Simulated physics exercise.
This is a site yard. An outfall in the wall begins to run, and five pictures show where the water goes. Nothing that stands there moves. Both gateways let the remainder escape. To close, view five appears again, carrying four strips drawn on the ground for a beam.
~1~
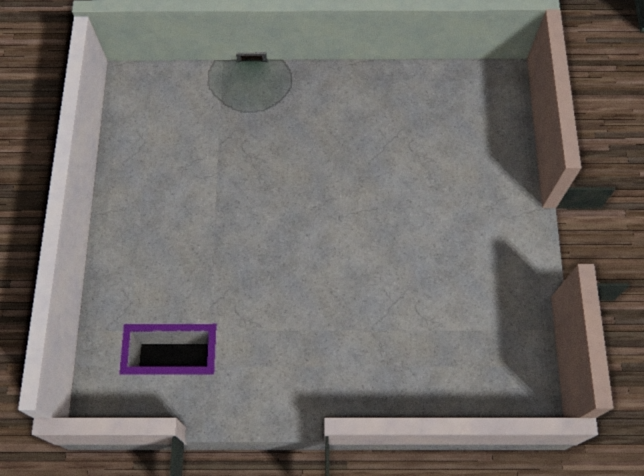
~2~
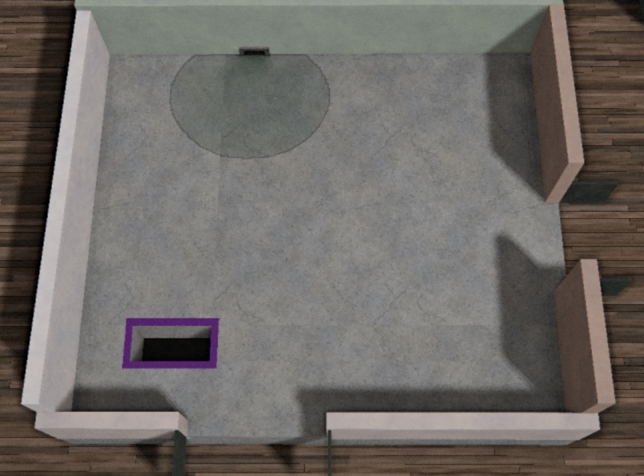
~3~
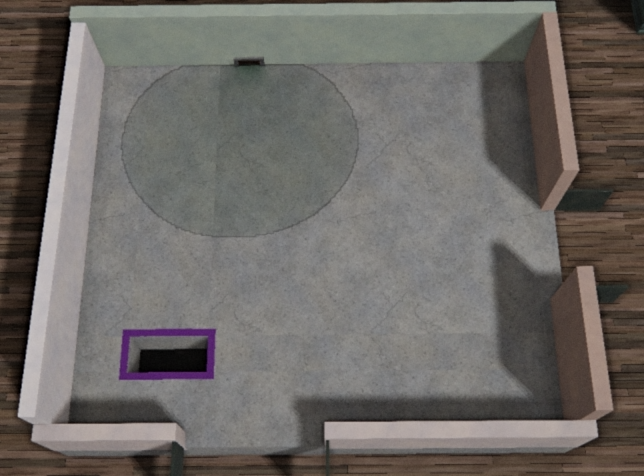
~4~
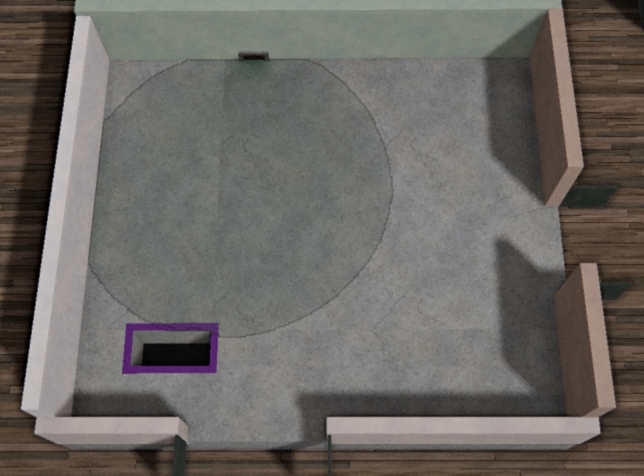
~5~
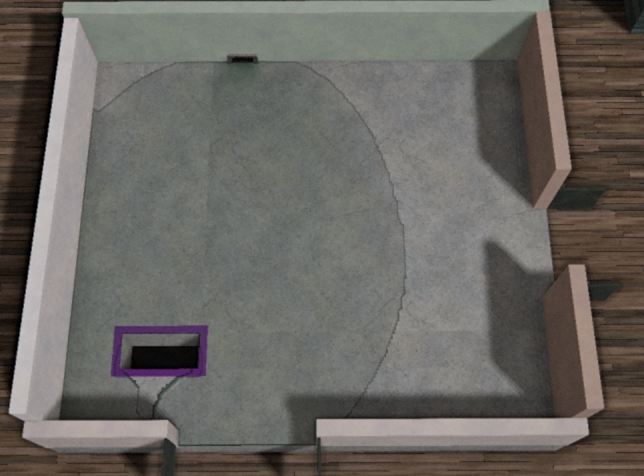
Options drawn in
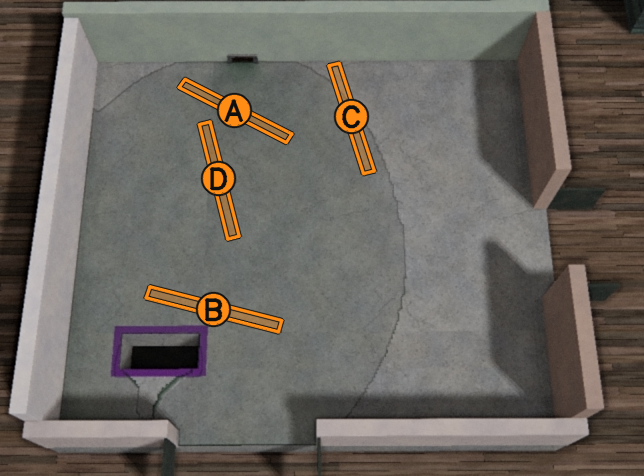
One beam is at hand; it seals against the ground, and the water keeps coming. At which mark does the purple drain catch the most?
C beats the others.
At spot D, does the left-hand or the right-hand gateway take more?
The left gate.
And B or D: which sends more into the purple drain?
Spot D.
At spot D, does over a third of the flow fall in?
No.
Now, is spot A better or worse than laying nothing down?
It is worse.
In orange, A from (182, 83) to (289, 138); B from (148, 292) to (280, 326); C from (334, 64) to (368, 172); D from (204, 123) to (233, 237).
Choosing A, about 21 % of the stream goes into the purple drain, about 78 % out by the gates.
Choosing B, about 18 % of the stream goes into the purple drain, about 79 % out by the gates.
Choosing C, about 41 % of the stream goes into the purple drain, about 58 % out by the gates.
Choosing D, about 27 % of the stream goes into the purple drain, about 72 % out by the gates.
